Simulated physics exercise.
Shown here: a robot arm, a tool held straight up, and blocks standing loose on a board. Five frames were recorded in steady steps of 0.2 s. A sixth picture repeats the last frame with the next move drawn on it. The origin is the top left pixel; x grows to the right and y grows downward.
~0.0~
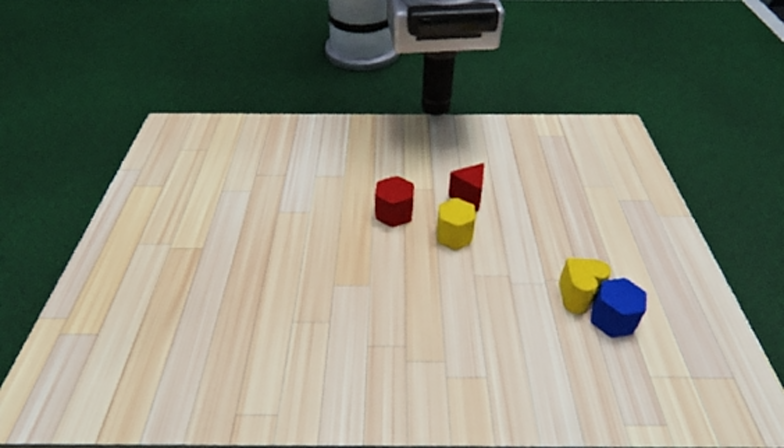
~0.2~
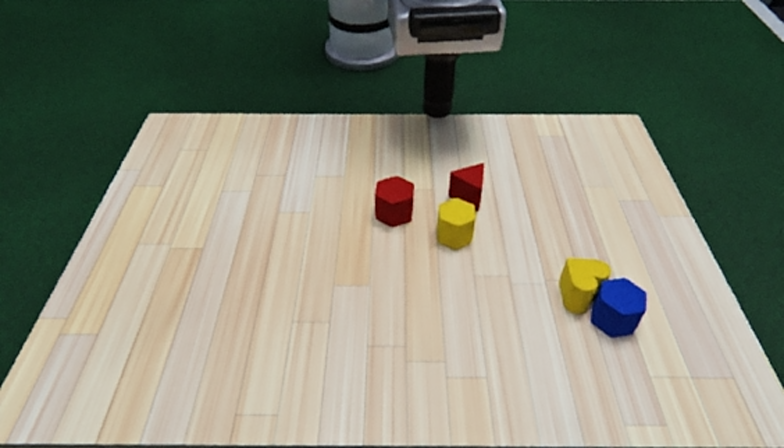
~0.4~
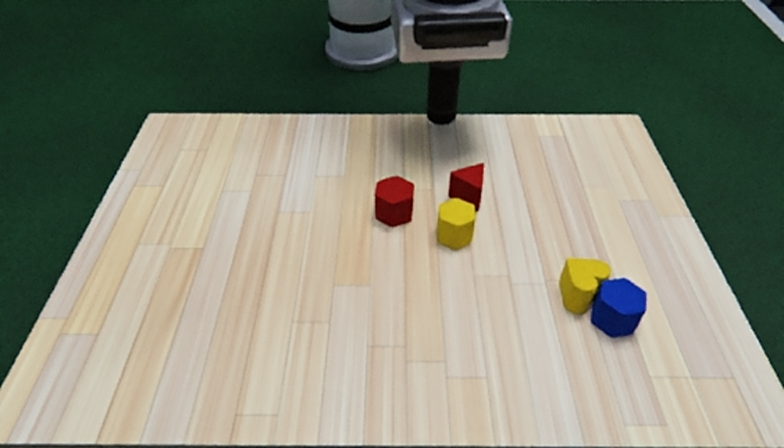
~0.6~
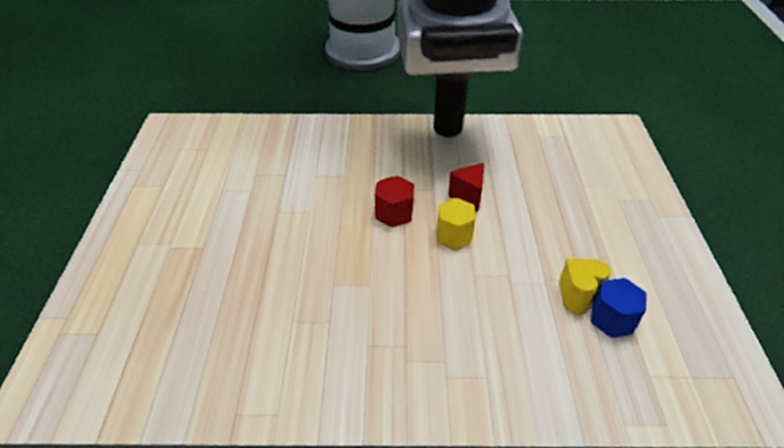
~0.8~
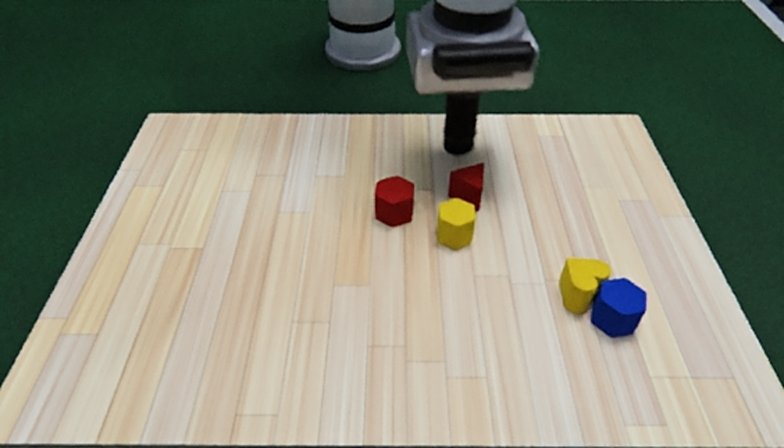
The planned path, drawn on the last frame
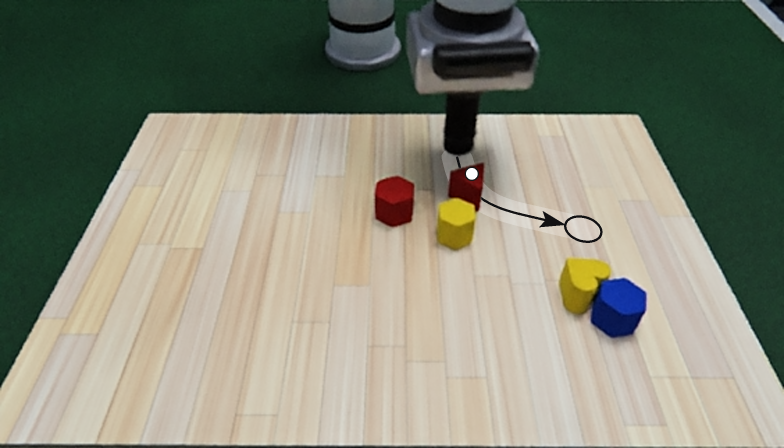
A robot arm held a dark tool upright at the back of a wooden board and moved it slightly forward and right, nearing the red three-sided block, while all five blocks stayed still.
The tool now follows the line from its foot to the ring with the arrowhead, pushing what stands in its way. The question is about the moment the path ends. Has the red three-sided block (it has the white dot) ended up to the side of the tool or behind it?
Yes
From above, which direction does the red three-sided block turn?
The block turns clockwise.
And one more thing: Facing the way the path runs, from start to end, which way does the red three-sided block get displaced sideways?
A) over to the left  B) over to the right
I choose B.
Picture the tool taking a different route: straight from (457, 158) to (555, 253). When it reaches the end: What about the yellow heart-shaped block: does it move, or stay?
It keeps its position.
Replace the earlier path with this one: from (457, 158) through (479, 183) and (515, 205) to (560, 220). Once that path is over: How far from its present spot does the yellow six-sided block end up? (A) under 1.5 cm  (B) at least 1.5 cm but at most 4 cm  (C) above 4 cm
Choice A: Under 1.5 cm.
Path on the board, from (457, 158) through (474, 192) and (523, 215) to (583, 229); the dot is on the red three-sided block.
What follows on the original path. One third of the way, tool (475, 181); red three-sided block (476, 188), turned 30° clockwise.
Two thirds of the way, tool (526, 204); yellow six-sided block (456, 215), turned 20° clockwise; red three-sided block (490, 201), turned 60° clockwise.
At the end, tool (587, 218); red six-sided block in place; yellow six-sided block (456, 215), turned 20° clockwise; red three-sided block (490, 201), turned 60° clockwise.
